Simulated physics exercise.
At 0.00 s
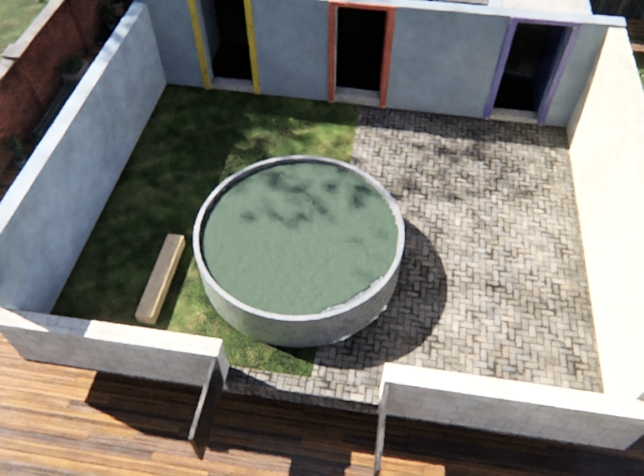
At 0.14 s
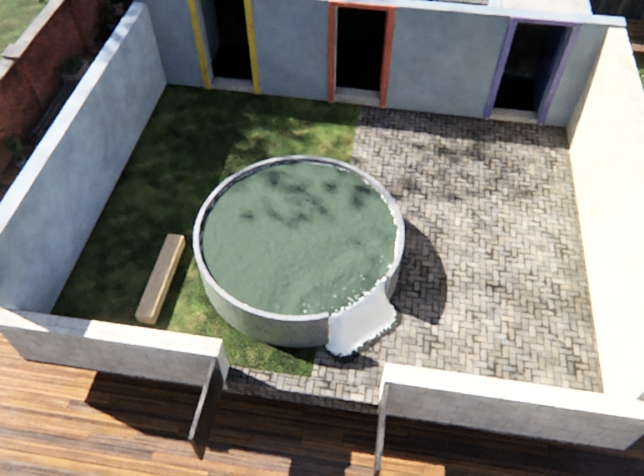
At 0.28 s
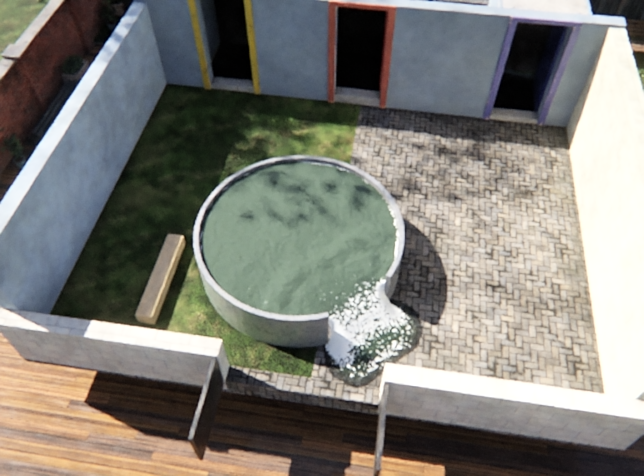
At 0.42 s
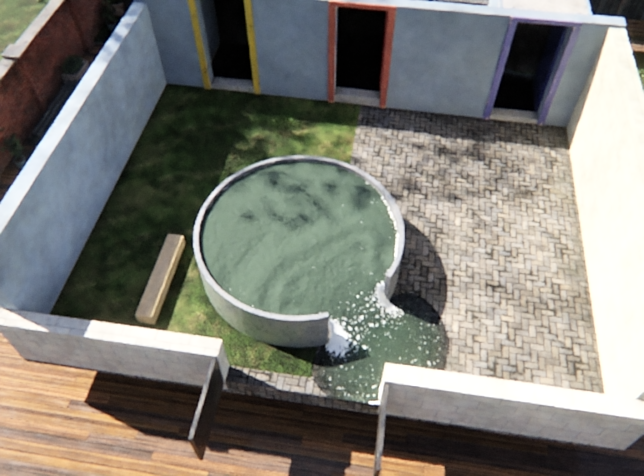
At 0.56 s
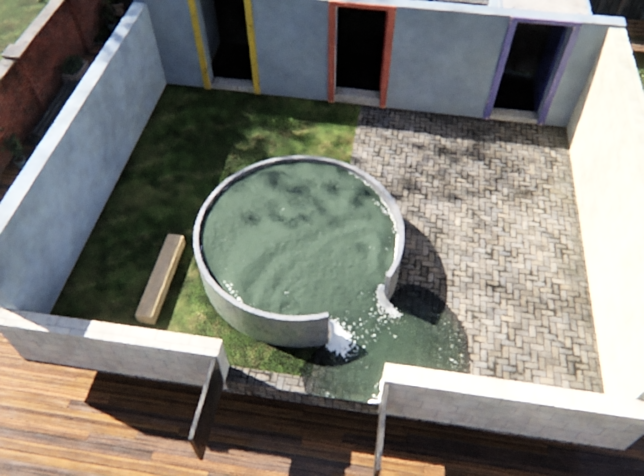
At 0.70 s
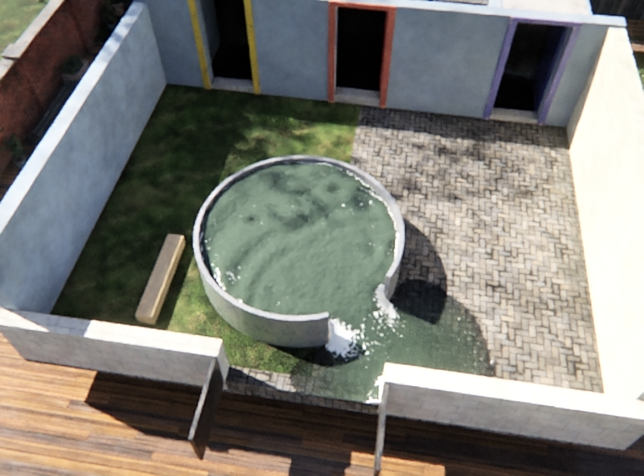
A round tank of green water breaks open at its front and floods the paving.
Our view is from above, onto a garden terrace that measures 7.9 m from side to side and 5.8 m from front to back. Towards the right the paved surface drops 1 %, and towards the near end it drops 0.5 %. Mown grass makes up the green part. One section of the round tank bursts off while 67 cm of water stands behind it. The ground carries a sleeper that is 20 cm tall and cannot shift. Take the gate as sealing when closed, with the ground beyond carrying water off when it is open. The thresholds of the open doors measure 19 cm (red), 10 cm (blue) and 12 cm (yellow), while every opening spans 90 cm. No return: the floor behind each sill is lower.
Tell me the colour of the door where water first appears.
Blue.
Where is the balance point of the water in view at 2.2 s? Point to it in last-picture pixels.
Near (345, 283).
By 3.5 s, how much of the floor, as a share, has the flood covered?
I'd say around 35 %.
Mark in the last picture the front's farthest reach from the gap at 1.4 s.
Point: Roughly (598, 420) in the last view.
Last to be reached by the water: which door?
It would be the yellow door.
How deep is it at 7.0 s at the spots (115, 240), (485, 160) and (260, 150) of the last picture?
Taking the spots in order: 0 cm, 9 cm, 0 cm.
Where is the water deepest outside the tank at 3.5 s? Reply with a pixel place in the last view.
Close to (570, 416).
After 1.4 s water covers 15 % of the floor and is deepest (46 cm) near (392, 389); red door not reached, blue door not reached, yellow door not reached.
After 2.2 s water covers 15 % of the floor and is deepest (50 cm) near (598, 420); red door not reached, blue door not reached, yellow door not reached.
After 3.5 s water covers 35 % of the floor and is deepest (38 cm) near (570, 416); red door not reached, blue door reached at 3.4 s, yellow door not reached.
After 7.0 s water covers 60 % of the floor and is deepest (22 cm) near (598, 420); red door reached at 4.8 s, blue door reached at 3.4 s, yellow door not reached.
After 12.0 s water covers 85 % of the floor and is deepest (16 cm) near (598, 420); red door reached at 4.8 s, blue door reached at 3.4 s, yellow door reached at 7.6 s.
